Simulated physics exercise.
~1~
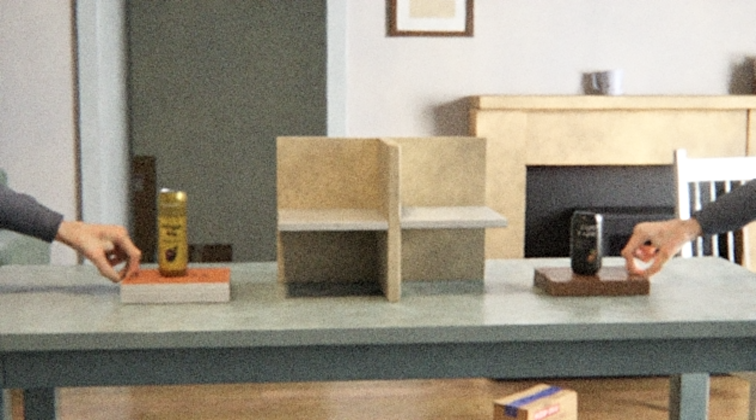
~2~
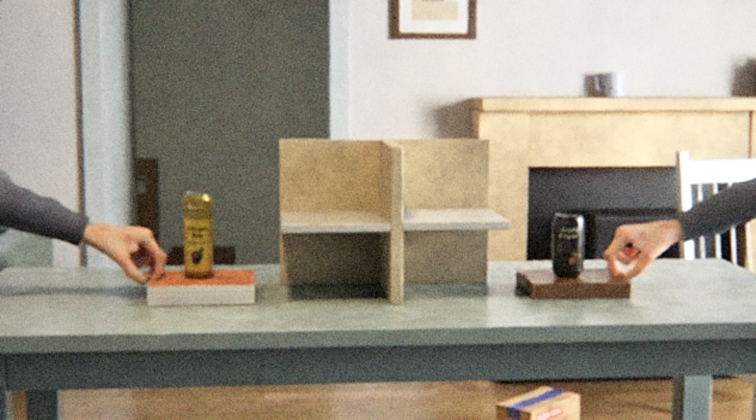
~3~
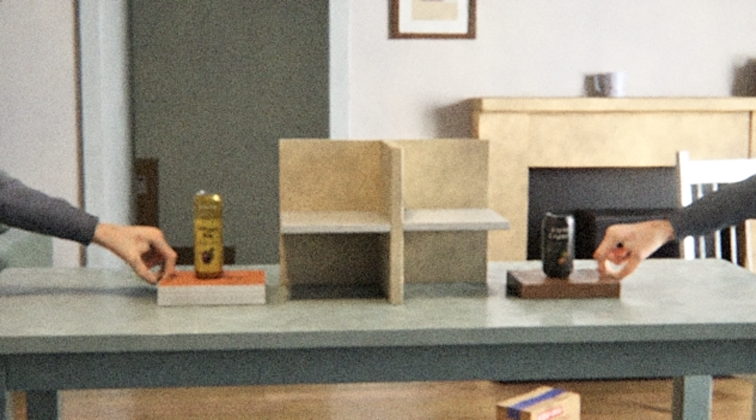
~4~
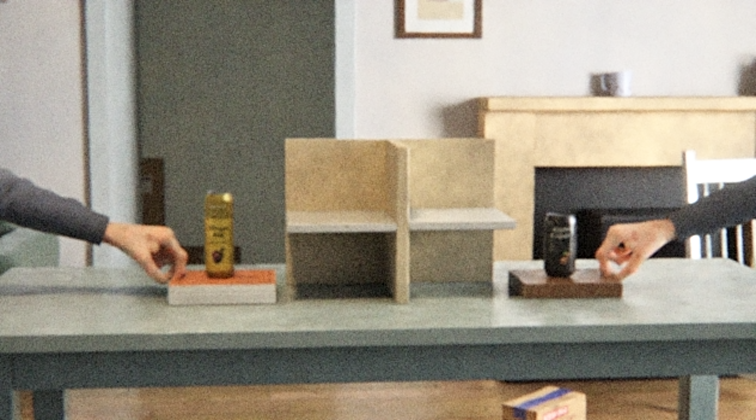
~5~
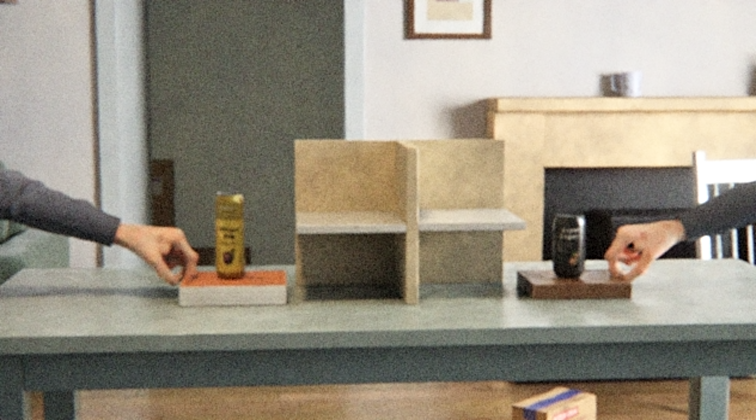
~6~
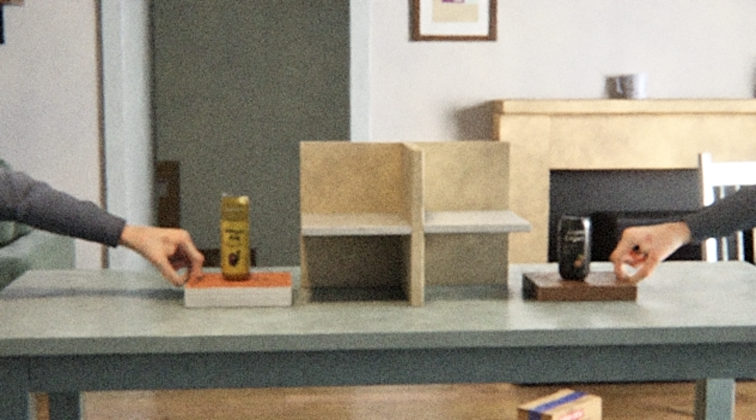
An orange book carrying a yellow can and a brown tray carrying a black can slide inward across a table, pushed by hands from left and right toward a low-shelved stand, then barely move beside it as the view drifts slightly.
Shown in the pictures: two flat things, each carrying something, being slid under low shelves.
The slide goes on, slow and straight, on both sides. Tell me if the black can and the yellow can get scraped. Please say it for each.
The black can strikes the shelf, the yellow can strikes the shelf.
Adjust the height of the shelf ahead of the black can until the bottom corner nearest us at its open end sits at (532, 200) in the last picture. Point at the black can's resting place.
(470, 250).
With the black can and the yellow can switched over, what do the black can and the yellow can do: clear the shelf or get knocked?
After the change, the black can runs into the shelf and the yellow can runs into the shelf.
Then, 1.14 s later than the last frame, black can tilted by 19° near (530, 245); yellow can riding along near (287, 237).
Then, 1.56 s later than the last frame, black can on its side near (534, 256); yellow can tilted by 33° near (287, 236).
Then, 1.78 s later than the last frame, black can on its side near (541, 267); yellow can on its side near (262, 269).
When it is over, the black can gets scraped off its spot, near (538, 268); the yellow can gets scraped off its spot, near (265, 274).
